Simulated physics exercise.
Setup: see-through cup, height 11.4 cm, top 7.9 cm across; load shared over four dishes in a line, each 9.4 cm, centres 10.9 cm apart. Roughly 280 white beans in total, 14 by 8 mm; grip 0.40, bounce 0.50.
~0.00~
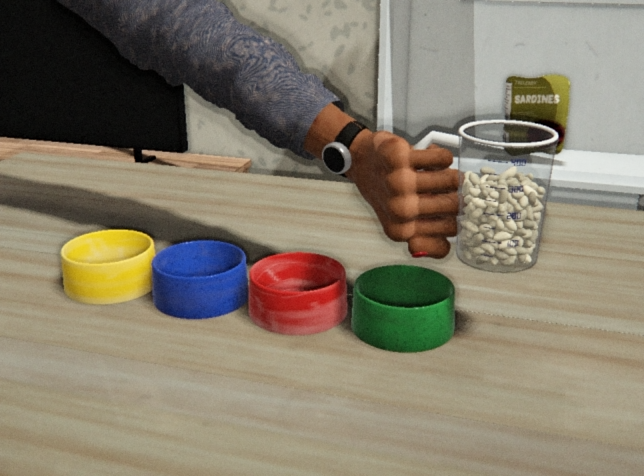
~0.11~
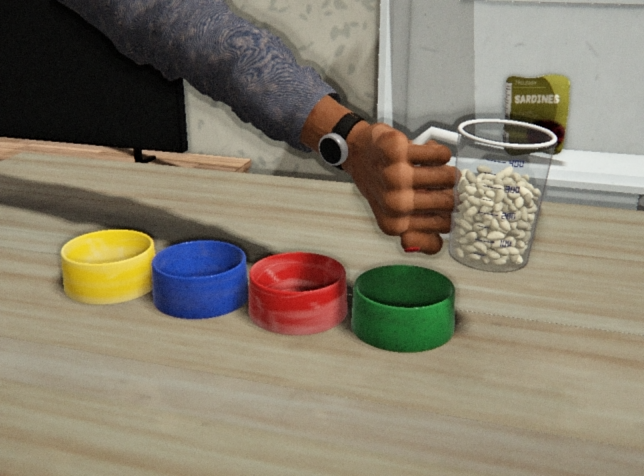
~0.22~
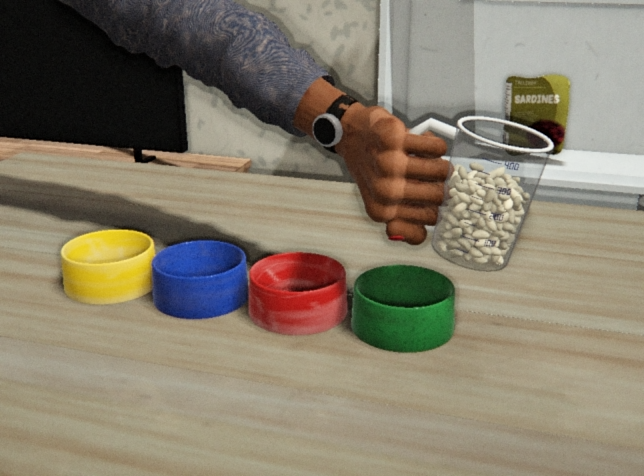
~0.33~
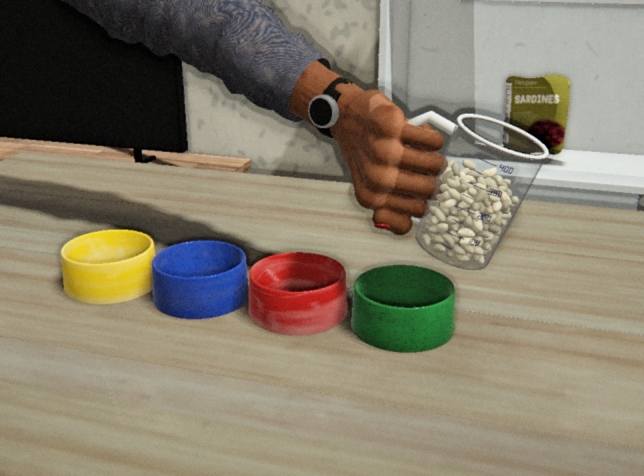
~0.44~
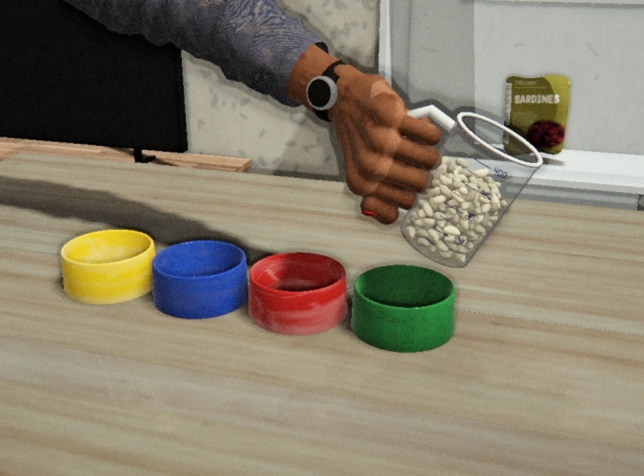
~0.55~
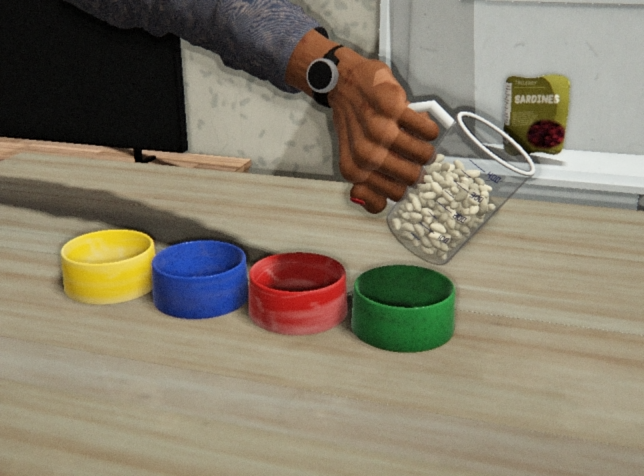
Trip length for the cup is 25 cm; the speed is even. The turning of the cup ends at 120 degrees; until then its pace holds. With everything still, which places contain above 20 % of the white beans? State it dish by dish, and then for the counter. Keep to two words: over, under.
Red dish: Under, blue dish: Under, green dish: Over, yellow dish: Under, counter: Under.
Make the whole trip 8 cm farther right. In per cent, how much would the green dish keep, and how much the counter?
I'd expect green at 0 and the counter at 100.
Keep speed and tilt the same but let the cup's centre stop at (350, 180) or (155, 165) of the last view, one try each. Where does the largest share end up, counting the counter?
Most lands at green on the first run and at green on the second.
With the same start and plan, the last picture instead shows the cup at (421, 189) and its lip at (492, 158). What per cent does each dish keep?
Dish by dish: Red 90 percent, blue 0 percent, green 0 percent, yellow 0 percent.
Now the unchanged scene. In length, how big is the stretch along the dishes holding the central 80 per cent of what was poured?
About 6 cm.
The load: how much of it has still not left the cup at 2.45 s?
0 %.
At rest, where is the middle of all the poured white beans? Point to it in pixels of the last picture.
(400, 301) or so.
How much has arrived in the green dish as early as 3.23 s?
Close to 95 per cent at that point.
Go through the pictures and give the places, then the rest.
Cup at (502, 196), tilt 0 degrees, lip at (556, 137), moved 0.0 cm; middle of the pieces at (499, 216); green dish at (404, 286); red dish at (298, 272); blue dish at (199, 259); yellow dish at (108, 247), in the first frame.
Cup at (497, 196), tilt 3 degrees, lip at (555, 139), moved 0.4 cm; middle of the pieces at (493, 215), in the second frame.
Cup at (487, 195), tilt 11 degrees, lip at (551, 146), moved 1.3 cm; middle of the pieces at (480, 214), in the third frame.
Cup at (476, 194), tilt 18 degrees, lip at (546, 154), moved 2.2 cm; middle of the pieces at (467, 212), in the fourth frame.
Cup at (466, 193), tilt 26 degrees, lip at (540, 162), moved 3.1 cm; middle of the pieces at (454, 209), in the fifth frame.
Cup at (456, 192), tilt 34 degrees, lip at (533, 171), moved 4.0 cm; middle of the pieces at (442, 206); green dish at (404, 286); red dish at (298, 272); blue dish at (199, 259); yellow dish at (108, 247). Its pace works out near 70 degrees a second; the hand travels 8 cm a second, in the sixth frame.
After 1.69 s, tilt 112 degrees; cup holds 85 %, green 10 %.
Then, at 2.45 s, tilt 120 degrees; cup holds 0 %, green 95 %.
After 3.23 s, tilt 120 degrees; cup holds 0 %, green 95 %.
By 3.5 s all is still; red 0 %, blue 0 %, green 95 %, yellow 0 %, counter 5 %.
